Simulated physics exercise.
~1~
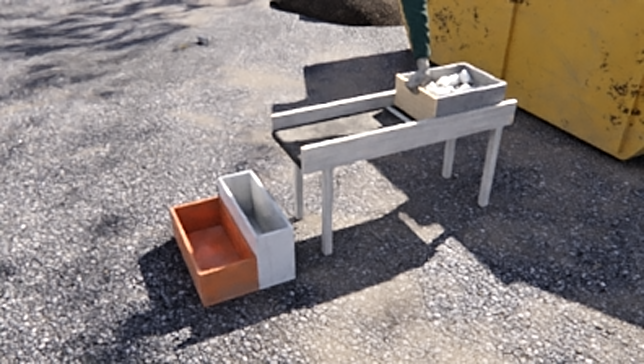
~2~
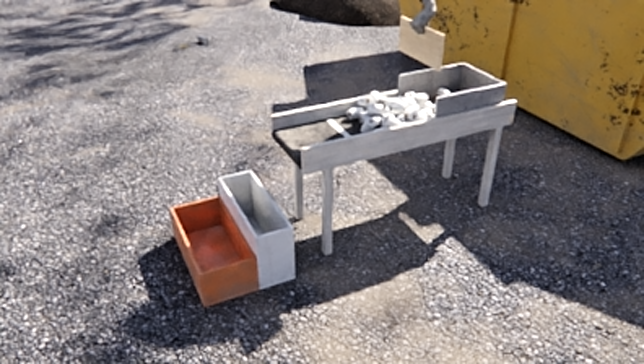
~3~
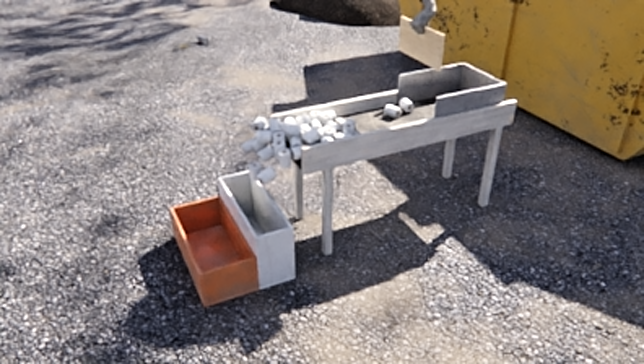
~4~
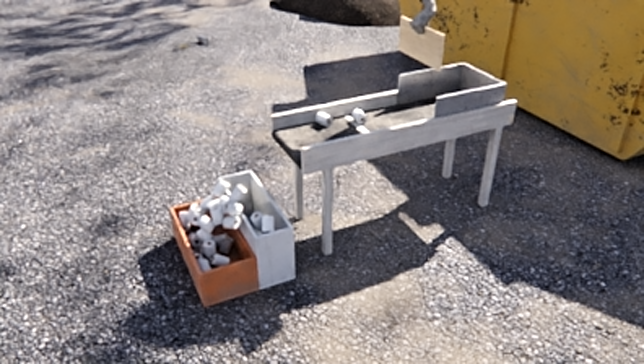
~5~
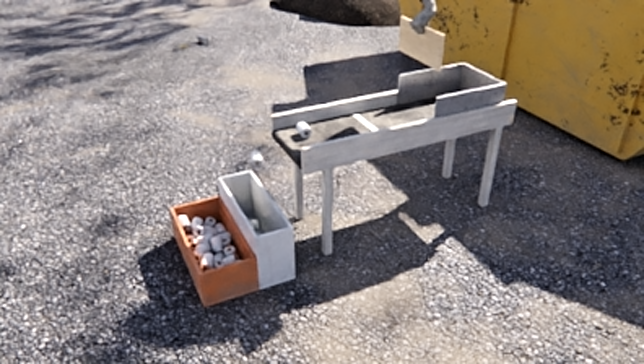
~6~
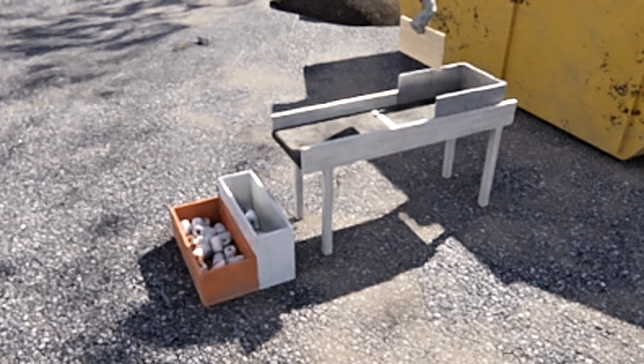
A pile of small white rolls slid left along the table-like belt once the gate at the grey pen lifted, then tumbled off the end, most landing in the orange bin and a few in the white box, leaving the belt empty.
